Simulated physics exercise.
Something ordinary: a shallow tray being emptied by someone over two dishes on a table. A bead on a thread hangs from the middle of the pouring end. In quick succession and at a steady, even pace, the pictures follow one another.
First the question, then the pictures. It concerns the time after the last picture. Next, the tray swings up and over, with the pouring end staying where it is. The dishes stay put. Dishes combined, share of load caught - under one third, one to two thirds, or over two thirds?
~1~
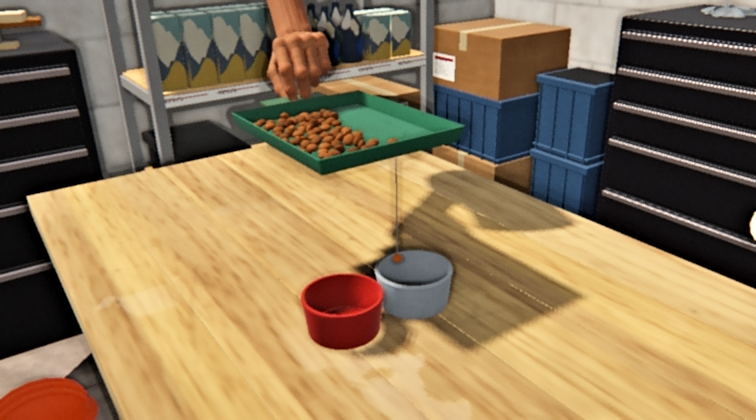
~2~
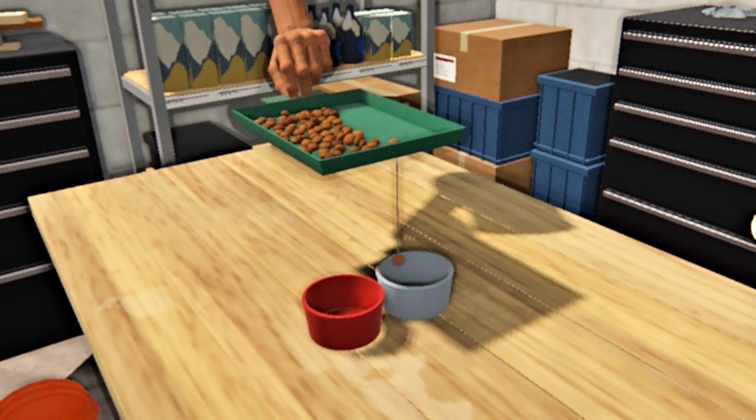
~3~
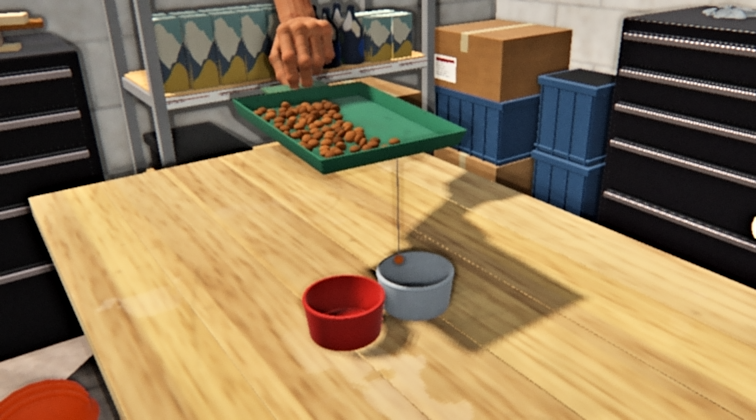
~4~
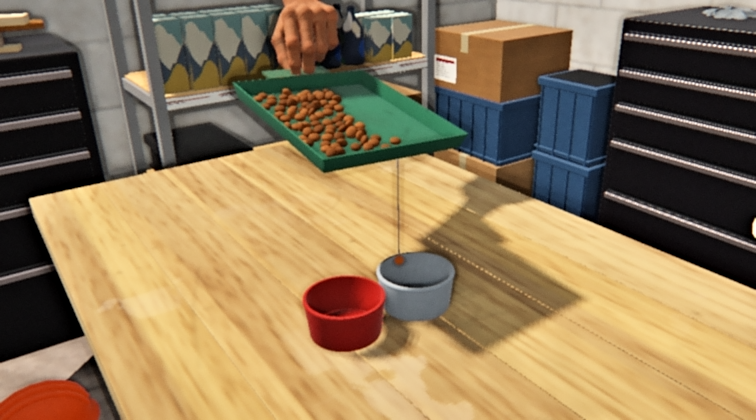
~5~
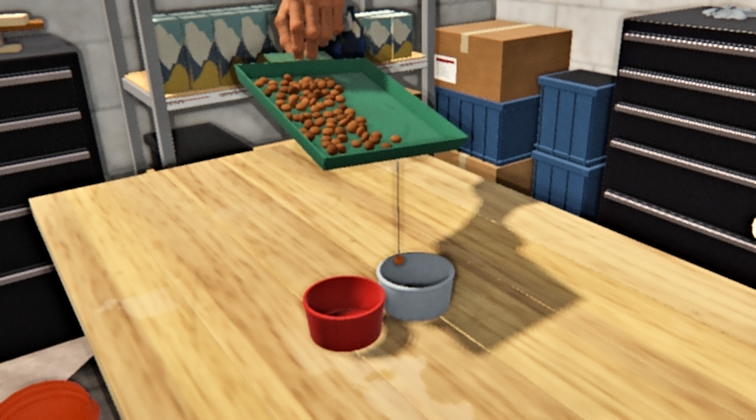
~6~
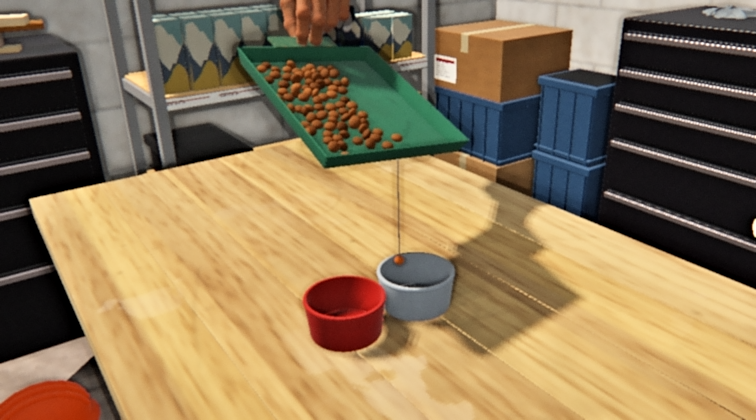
Counting both dishes, they collect short of a third of the pieces.
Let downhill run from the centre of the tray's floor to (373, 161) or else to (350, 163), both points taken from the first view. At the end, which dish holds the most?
The first tilt favours the left-side dish and the second favours the left-side dish.
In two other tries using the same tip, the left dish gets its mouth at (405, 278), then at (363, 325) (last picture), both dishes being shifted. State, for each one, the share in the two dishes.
Trial 1 around 70 percent, trial 2 around 30 percent.
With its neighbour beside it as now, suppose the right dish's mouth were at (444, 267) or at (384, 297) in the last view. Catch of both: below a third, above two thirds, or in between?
Try one: The middle third; try two: Under a third.
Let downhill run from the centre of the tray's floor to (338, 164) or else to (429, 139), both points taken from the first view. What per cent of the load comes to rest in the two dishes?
Lab note: Try one about 90 %, try two 10 %.
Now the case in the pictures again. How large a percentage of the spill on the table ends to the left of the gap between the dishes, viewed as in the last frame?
Around 0 percent of the pieces.
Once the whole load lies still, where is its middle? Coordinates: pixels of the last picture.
The centre comes to rest near (473, 303).
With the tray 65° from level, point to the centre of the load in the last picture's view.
Its middle sits at about pixel (408, 136).
Soon after the last picture, tray tipped steeply; nearly all on the tray; a stray few in the air.
A little later, tray tipped past a quarter turn; about a quarter on the tray; a stray few in the right dish; about half outside both; about a quarter in the air.
Later still, tray tipped past a quarter turn; a small part in the right dish; most outside both.
At rest, tray tipped past a quarter turn; none in the left dish; a small part in the right dish; most outside both.
